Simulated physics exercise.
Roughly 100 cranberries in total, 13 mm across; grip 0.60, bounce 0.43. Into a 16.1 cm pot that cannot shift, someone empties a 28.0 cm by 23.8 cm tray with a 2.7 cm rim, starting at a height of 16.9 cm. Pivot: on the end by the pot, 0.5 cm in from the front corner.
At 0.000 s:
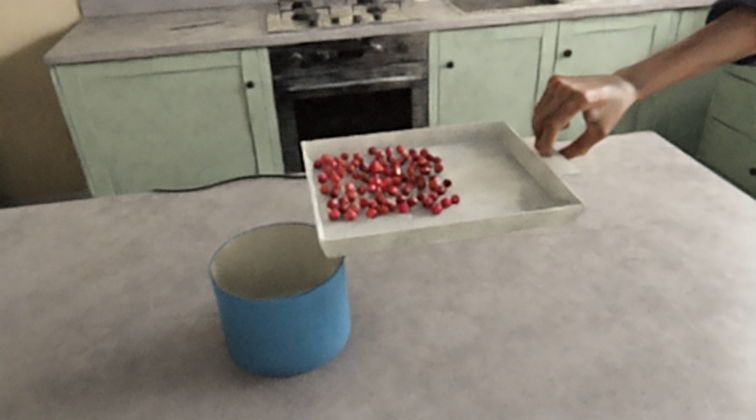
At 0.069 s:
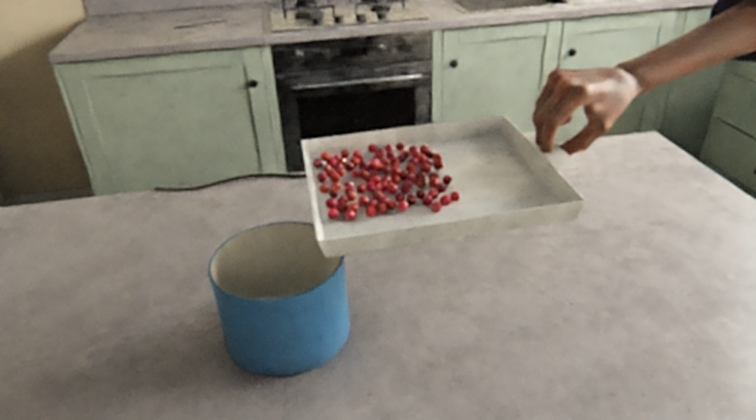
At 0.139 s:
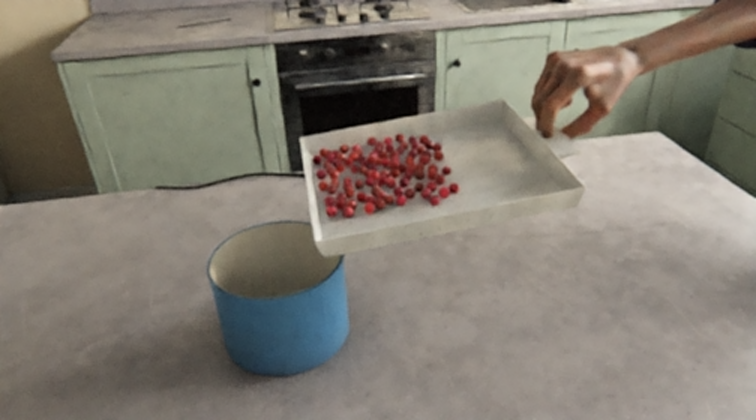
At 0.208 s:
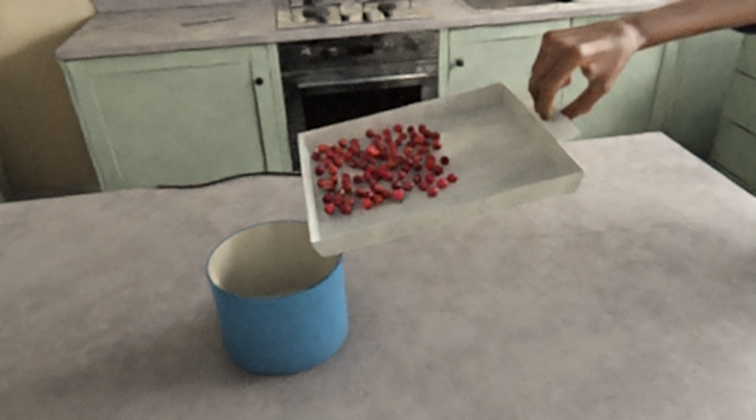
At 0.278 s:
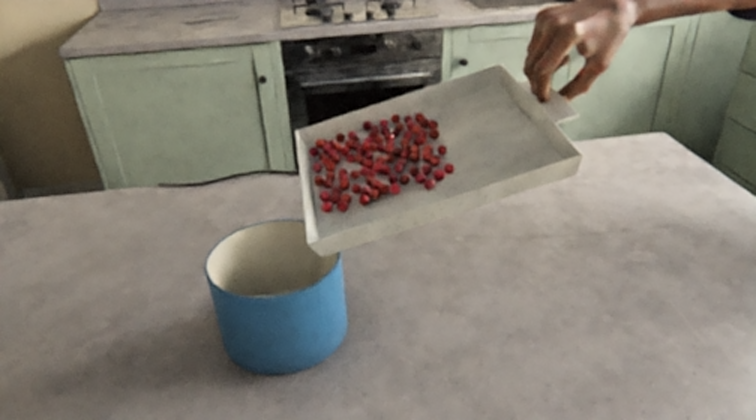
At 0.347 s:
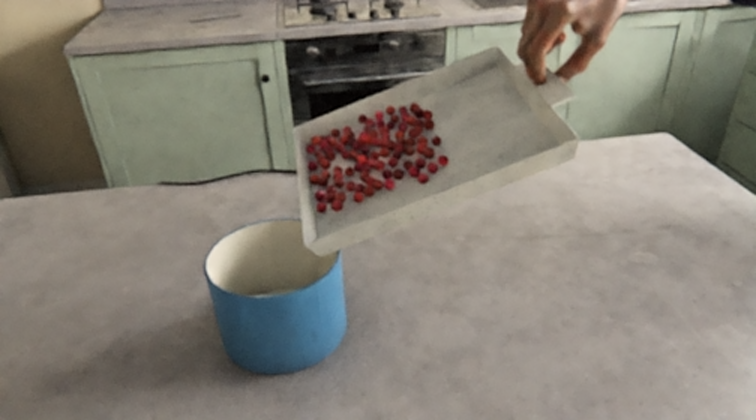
A hand reaches in from the right and holds the far end of a shallow off-white tray in a kitchen, seen from slightly above across a grey countertop. Small red cranberries cluster on the tray's left side, above and beside an empty blue pot with a cream interior, with pale green cabinets and a dark oven behind. The hand rises, steadily tilting the tray down toward its left front corner, while the berries barely shift and the view drifts very slightly.
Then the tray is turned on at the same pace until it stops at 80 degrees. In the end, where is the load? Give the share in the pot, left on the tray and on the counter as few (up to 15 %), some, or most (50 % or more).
Pot: Few; left on the tray: Most; counter: Few.
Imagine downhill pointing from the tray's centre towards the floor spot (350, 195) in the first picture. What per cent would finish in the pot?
Estimate: Near 0 per cent.
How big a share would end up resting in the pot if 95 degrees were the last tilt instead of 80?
About 60 in a hundred would end up in the pot.
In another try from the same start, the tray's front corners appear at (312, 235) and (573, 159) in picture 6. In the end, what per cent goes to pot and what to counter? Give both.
Final per cent - pot 0, counter 0.
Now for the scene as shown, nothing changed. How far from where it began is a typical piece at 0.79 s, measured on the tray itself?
It has moved some 6 cm from its start.
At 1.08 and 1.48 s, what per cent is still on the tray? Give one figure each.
In turn: 100, 100.
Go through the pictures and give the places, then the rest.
In the first picture, tray tilt 0 degrees, front corners at (325, 237) and (577, 202); middle of the pieces at (386, 183); pot at (277, 258).
In the second picture, tray tilt 1 degrees, front corners at (323, 236) and (577, 198); middle of the pieces at (386, 181).
In the third picture, tray tilt 5 degrees, front corners at (320, 237) and (577, 185), lowest corner left front; middle of the pieces at (385, 175).
In the fourth picture, tray tilt 10 degrees, front corners at (317, 237) and (576, 169), lowest corner left front; middle of the pieces at (383, 168).
In the fifth picture, tray tilt 14 degrees, front corners at (313, 238) and (574, 153), lowest corner left front; middle of the pieces at (380, 162).
In the sixth picture, tray tilt 19 degrees, front corners at (310, 238) and (570, 137), lowest corner left front; middle of the pieces at (365, 150); pot at (273, 254). Its pace works out near 65 degrees a second.
After 0.79 s, tilt 48 degrees; the tray holds 100 %, the pot 0 %.
After 1.08 s, tilt 67 degrees; the tray holds 100 %, the pot 0 %.
Then, at 1.48 s, tilt 80 degrees; the tray holds 100 %, the pot 0 %.
At rest (2.3 s), pot 0 %, tray 100 %, counter 0 %.
